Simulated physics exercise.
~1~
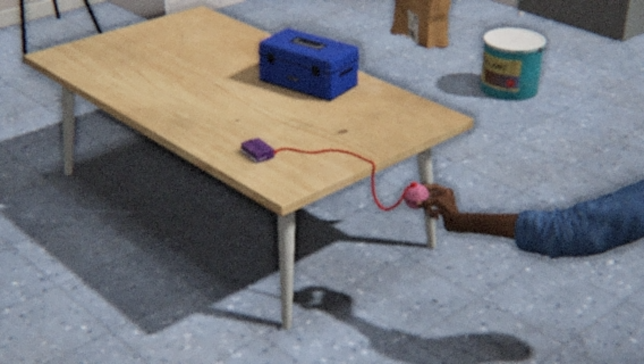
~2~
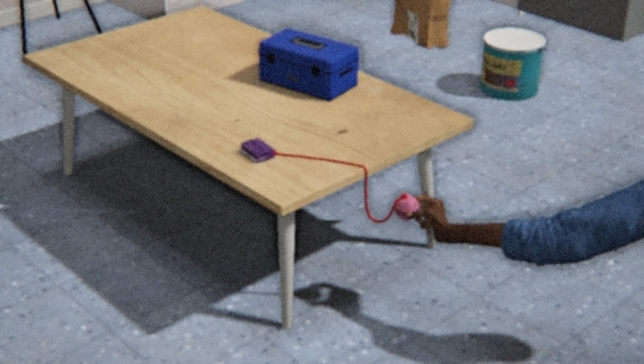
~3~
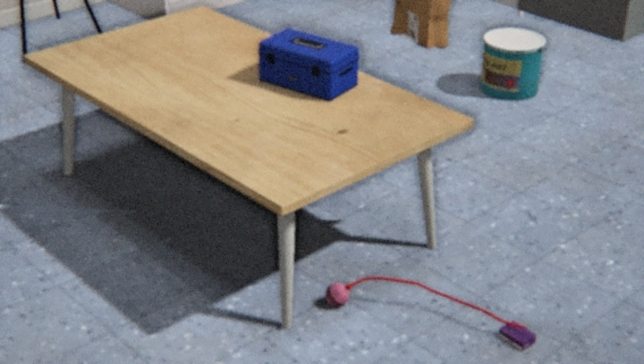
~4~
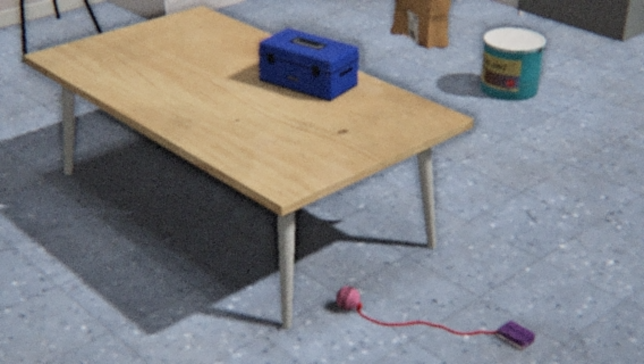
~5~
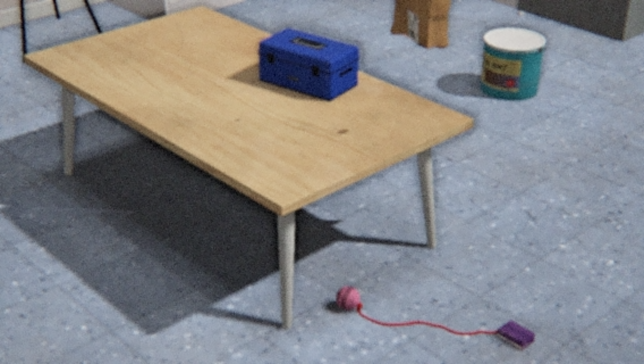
The footage shows a hand beside a wooden table holding a pink ball joined by a red cord to a small purple box on the tabletop, near a blue toolbox. The hand moves slightly left, then is gone, and the ball and box end up resting on the floor.
